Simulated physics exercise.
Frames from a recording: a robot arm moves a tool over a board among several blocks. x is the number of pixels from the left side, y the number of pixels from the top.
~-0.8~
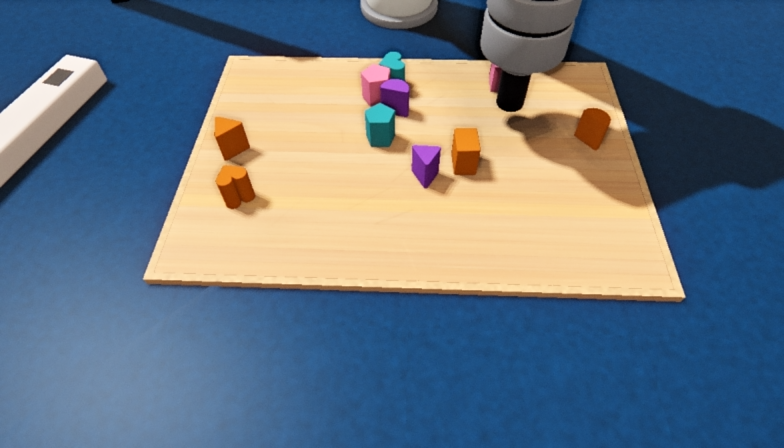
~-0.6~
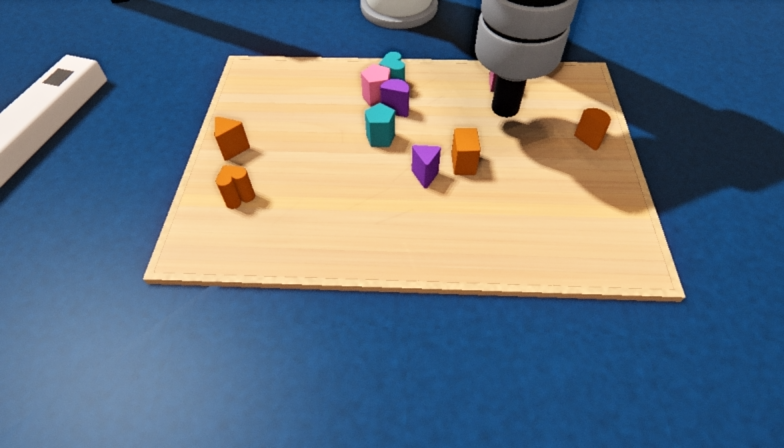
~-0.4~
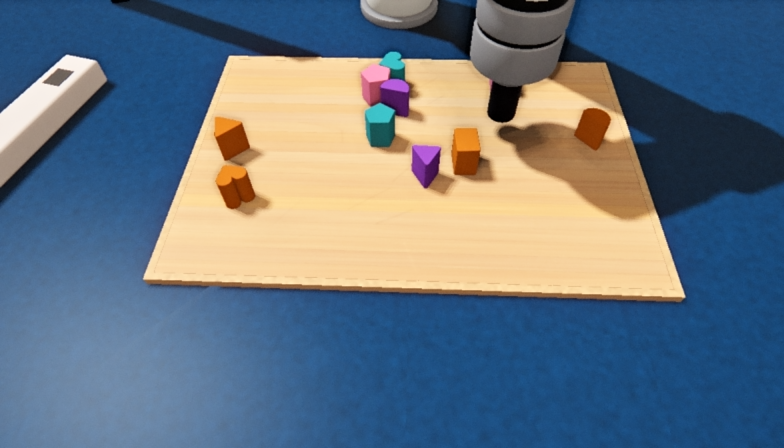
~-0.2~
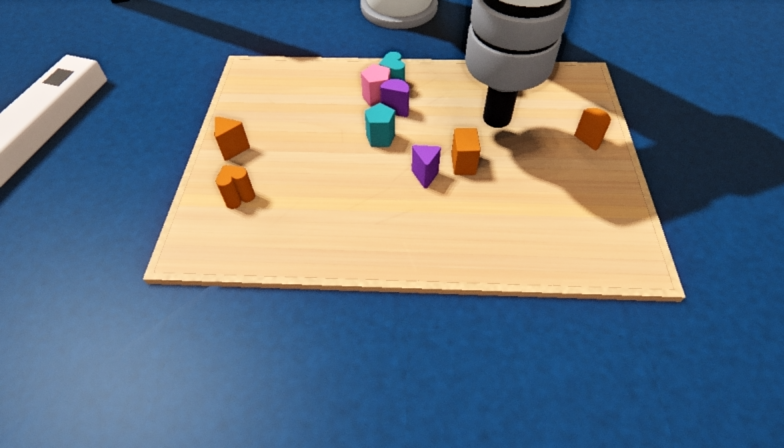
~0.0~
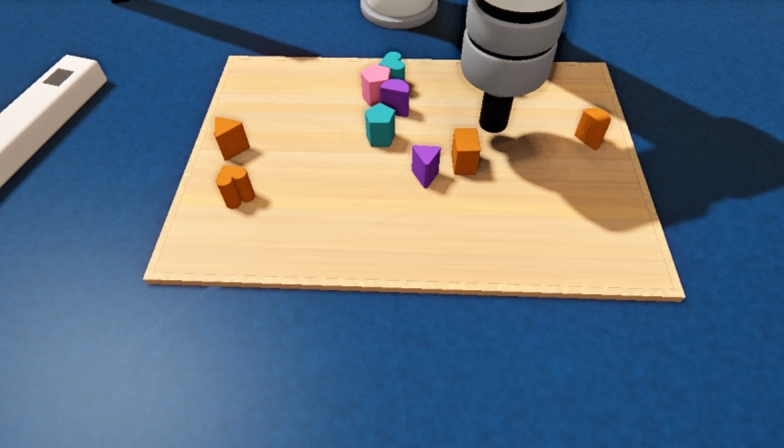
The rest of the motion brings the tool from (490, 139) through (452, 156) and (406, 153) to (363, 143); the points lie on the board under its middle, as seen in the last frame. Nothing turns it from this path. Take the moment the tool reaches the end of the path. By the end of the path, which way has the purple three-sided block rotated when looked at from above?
Answer: With the clock.
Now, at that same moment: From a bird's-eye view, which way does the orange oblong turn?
Its rotation is counterclockwise.
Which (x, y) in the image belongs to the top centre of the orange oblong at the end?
Pixel (447, 153).
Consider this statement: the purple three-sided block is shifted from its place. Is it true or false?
That statement is accurate.
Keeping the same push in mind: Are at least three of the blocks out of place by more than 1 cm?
Answer: Yes.
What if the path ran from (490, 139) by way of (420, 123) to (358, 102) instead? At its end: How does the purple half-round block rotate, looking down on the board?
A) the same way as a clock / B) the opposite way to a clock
Answer: B.
On the path given first. One third of the way, tool at (454, 142); purple three-sided block at (419, 157), turned 20° clockwise; orange oblong at (452, 153), turned 50° anticlockwise.
Two thirds of the way, tool at (406, 139); purple three-sided block at (417, 160), turned 50° clockwise; orange oblong at (447, 153), turned 80° anticlockwise.
At the end, tool at (362, 128); turquoise five-sided block at (356, 99), turned 75° clockwise; purple half-round block unmoved; purple three-sided block at (417, 160), turned 50° clockwise; orange oblong at (447, 153), turned 80° anticlockwise.
